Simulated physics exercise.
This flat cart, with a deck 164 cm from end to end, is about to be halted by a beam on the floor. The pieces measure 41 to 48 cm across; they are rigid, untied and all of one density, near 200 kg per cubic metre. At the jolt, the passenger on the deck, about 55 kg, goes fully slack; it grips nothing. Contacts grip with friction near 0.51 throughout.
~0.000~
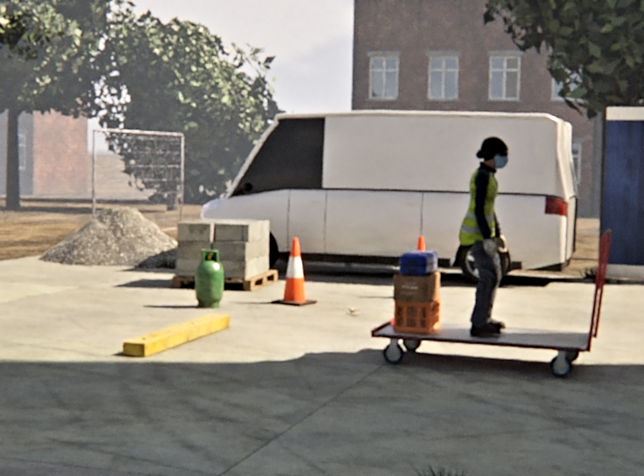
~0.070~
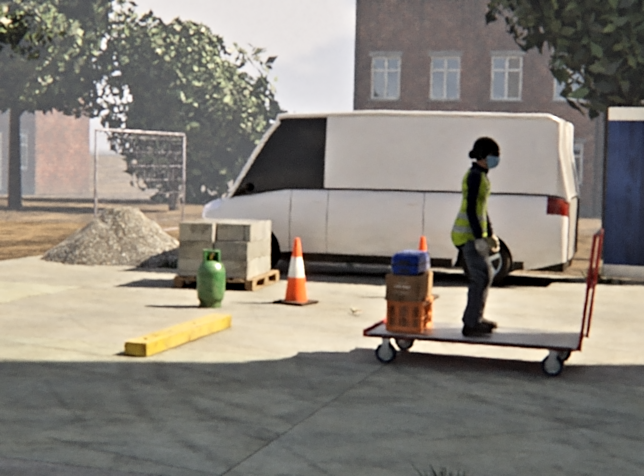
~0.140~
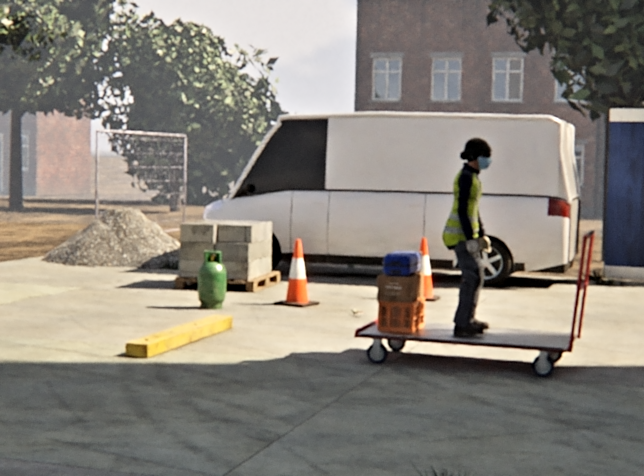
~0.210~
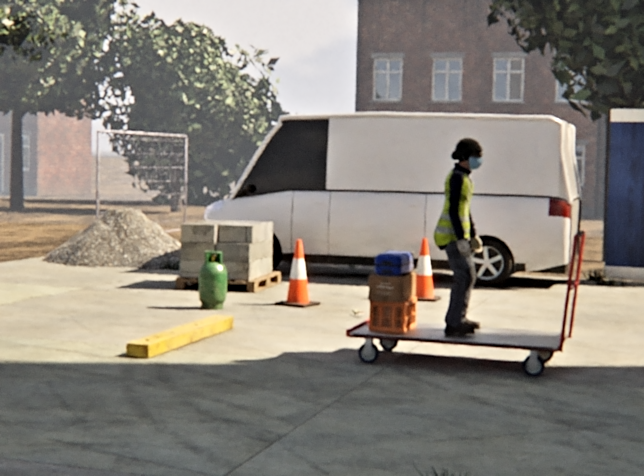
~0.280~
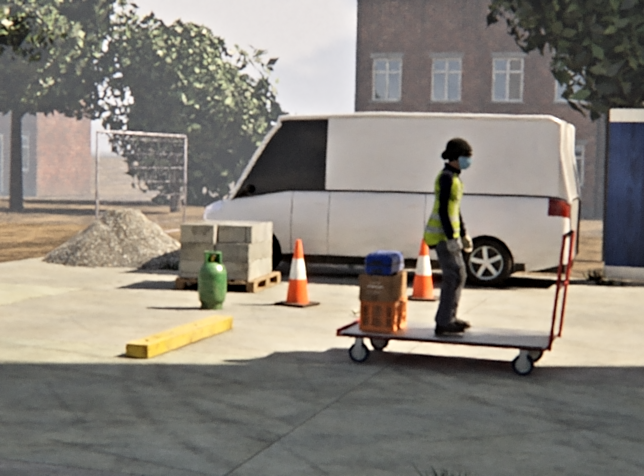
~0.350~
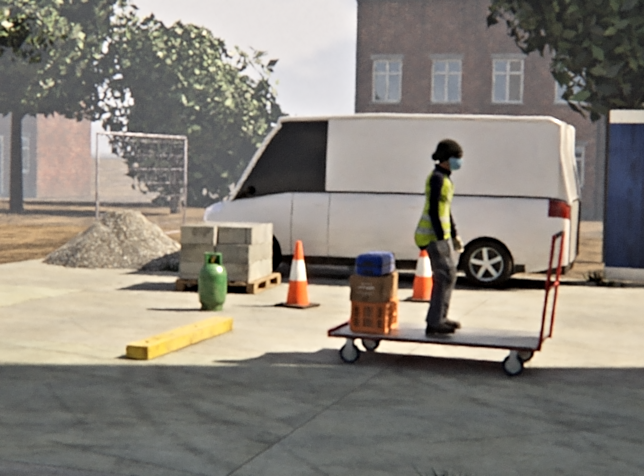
The footage shows a masked person in a yellow safety vest standing on a flat cart behind stacked crates and a blue item, facing right, as the cart rolls slowly left across a paved yard past a parked white van.
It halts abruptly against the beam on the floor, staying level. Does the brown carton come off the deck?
Yes.
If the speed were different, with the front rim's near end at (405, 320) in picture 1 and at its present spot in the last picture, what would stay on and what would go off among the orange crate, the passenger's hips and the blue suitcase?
Then the orange one is still in place, the hips are still in place and the blue one is no longer aboard.
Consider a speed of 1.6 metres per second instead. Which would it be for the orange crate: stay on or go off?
In that case the orange item would stay put.
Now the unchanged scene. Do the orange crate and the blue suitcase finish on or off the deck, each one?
End result - orange: Stays; blue: Goes over.
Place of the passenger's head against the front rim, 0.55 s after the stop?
The head is some 60 cm back from the front rim.
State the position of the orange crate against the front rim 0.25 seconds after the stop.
Roughly 20 cm short of the front rim.
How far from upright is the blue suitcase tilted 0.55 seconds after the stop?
Its tilt is about 20°.
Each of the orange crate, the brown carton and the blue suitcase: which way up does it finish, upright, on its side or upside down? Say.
At rest: Orange standing; brown sideways; blue inverted.
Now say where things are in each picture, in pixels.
Brown carton (417, 286), orange crate (417, 313), rim corner (372, 333); 181 cm short of the stop, in the first picture.
Brown carton (409, 286), orange crate (410, 313), rim corner (364, 332); 174 cm short of the stop, in the second picture.
Brown carton (401, 286), orange crate (402, 314), rim corner (356, 333); 166 cm short of the stop, in the third picture.
Brown carton (392, 286), orange crate (393, 313), rim corner (347, 332); 158 cm short of the stop, in the fourth picture.
Brown carton (383, 286), orange crate (383, 313), rim corner (338, 332); 150 cm short of the stop, in the fifth picture.
Brown carton (374, 287), orange crate (375, 314), rim corner (329, 332); 142 cm short of the stop. Speed about 1.1 m/s, in the sixth picture.
Impact comes at 1.63 s.
After 2.18 s the brown carton is 17 cm past the rim, tilted 20°, near (169, 283) in the last picture's view.
After 2.63 s the brown carton is 39 cm past the rim, tilted 60°, near (147, 320) in the last picture's view.
At rest, 5.6 s, past the rim, blue suitcase and brown carton; behind it, orange crate and the passenger's hips.
